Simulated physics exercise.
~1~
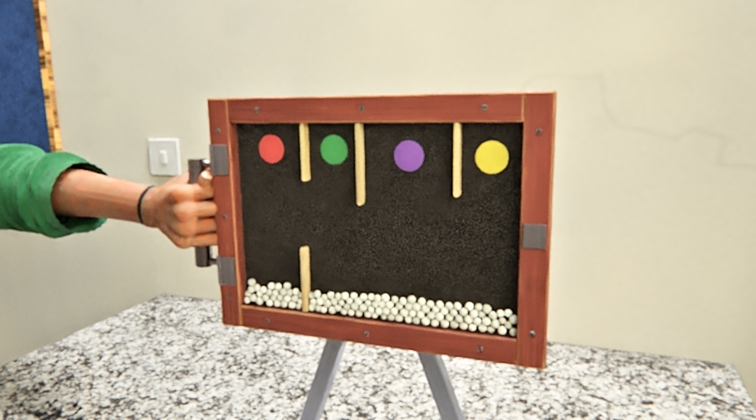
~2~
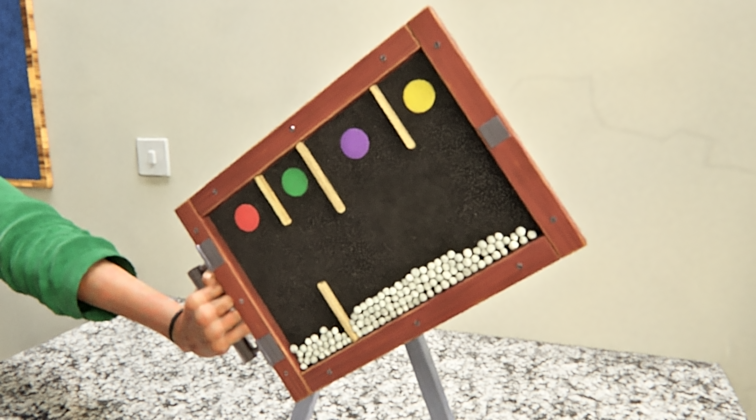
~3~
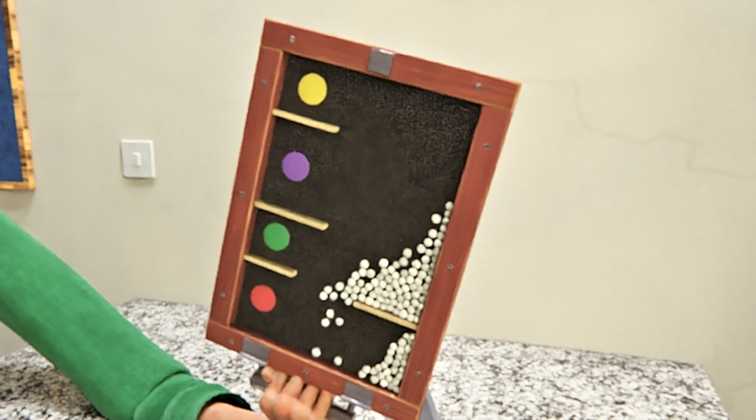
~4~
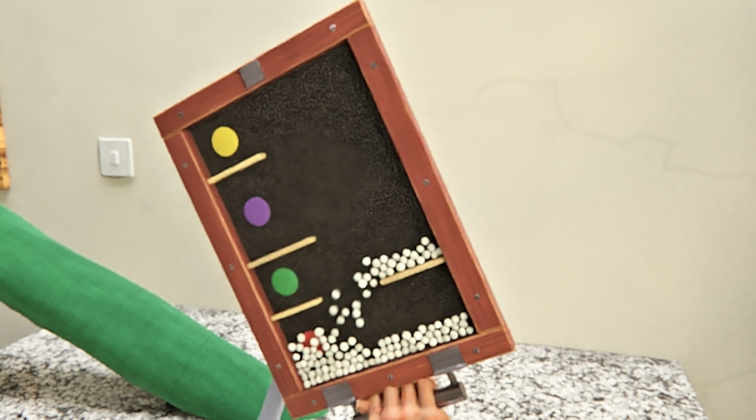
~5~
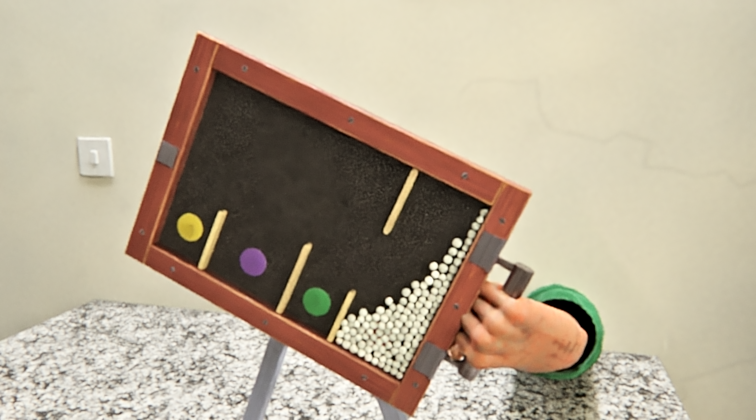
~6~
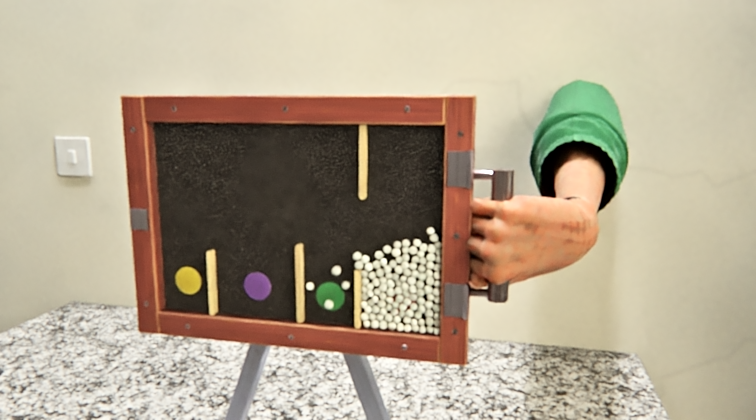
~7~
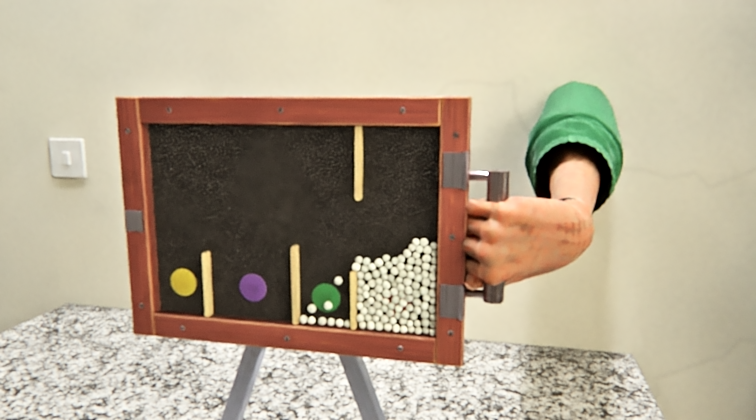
On a speckled stone counter before a pale wall, seen from the front, a shallow black case with a reddish wooden frame stands on grey legs. Red, green, purple and yellow dots run left to right along its top between pale dividers, and white beads line the bottom. A green-sleeved hand grips the left handle and swings it down, tilting the case counterclockwise. The beads slide right, then tumble past a short divider onto the red dot as the case turns over. The hand stops at the right with the case upside down, most beads heaped over the red pocket and a few spilled into green, while purple and yellow stay empty.
